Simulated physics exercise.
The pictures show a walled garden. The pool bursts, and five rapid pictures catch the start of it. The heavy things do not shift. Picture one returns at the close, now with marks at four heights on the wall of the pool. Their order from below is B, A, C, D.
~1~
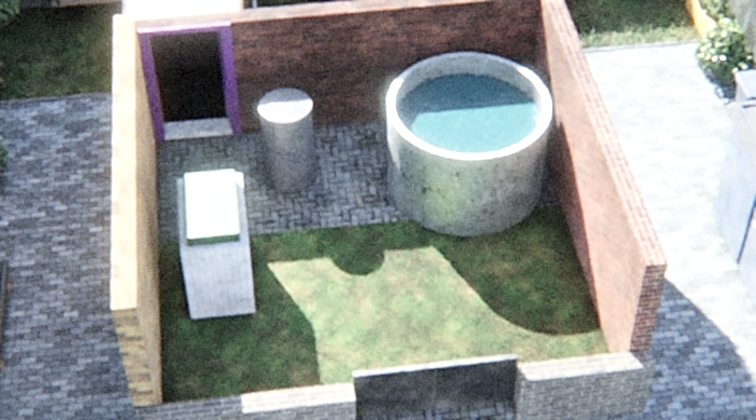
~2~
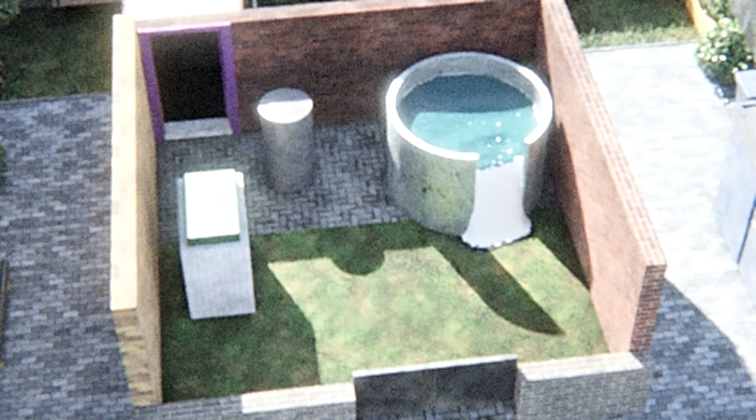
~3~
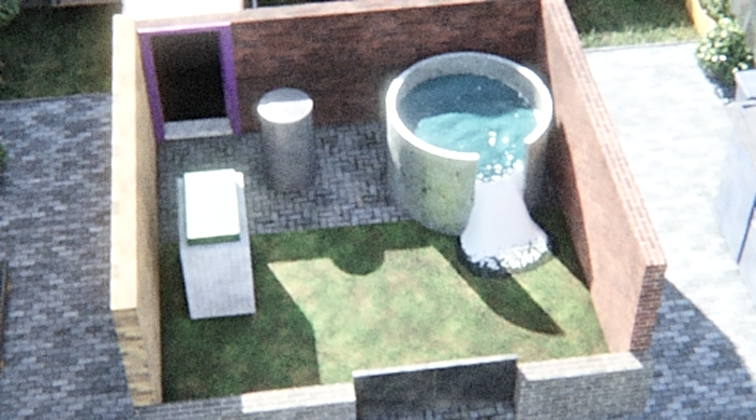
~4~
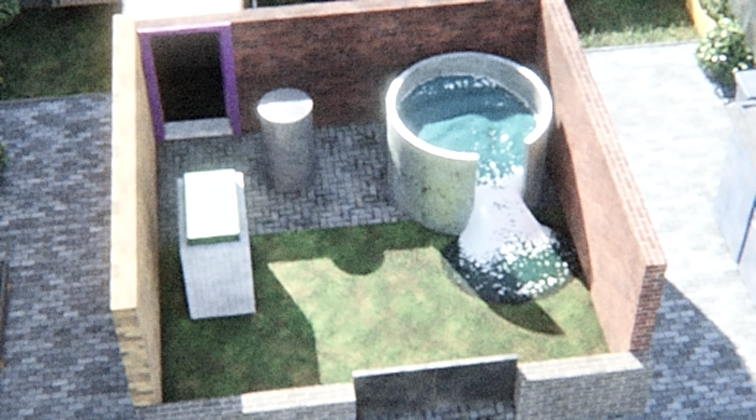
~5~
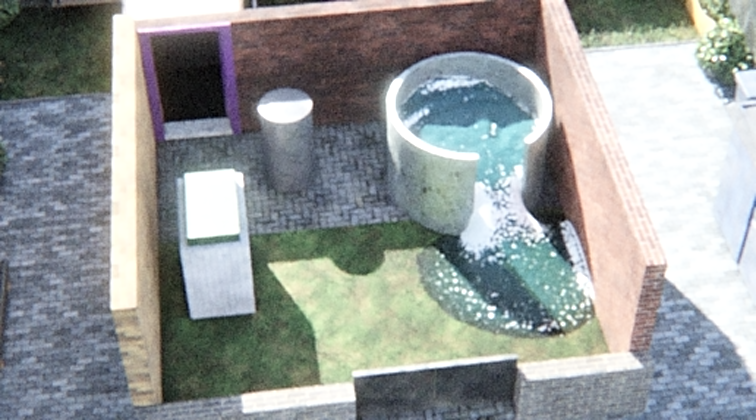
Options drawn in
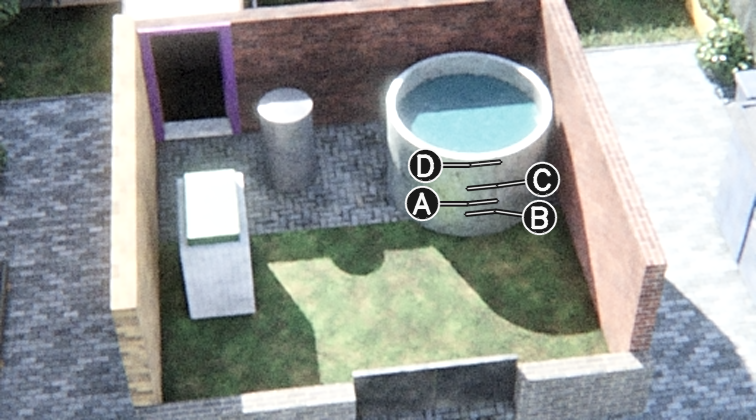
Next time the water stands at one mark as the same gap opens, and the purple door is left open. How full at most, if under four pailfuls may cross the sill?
C is the one.
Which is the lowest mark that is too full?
Here it is mark D.
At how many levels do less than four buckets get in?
Three of them.
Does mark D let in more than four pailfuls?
Yes, that goes wrong.
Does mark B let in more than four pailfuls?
No.
In white, A at (481, 202); B at (481, 212); C at (482, 187); D at (484, 163); from the bottom up B, A, C, D.
For mark A, nothing gets over.
For mark B, nothing gets over.
For mark C, a splash gets over, under a bucket.
For mark D, about 10 bucketfuls get in.
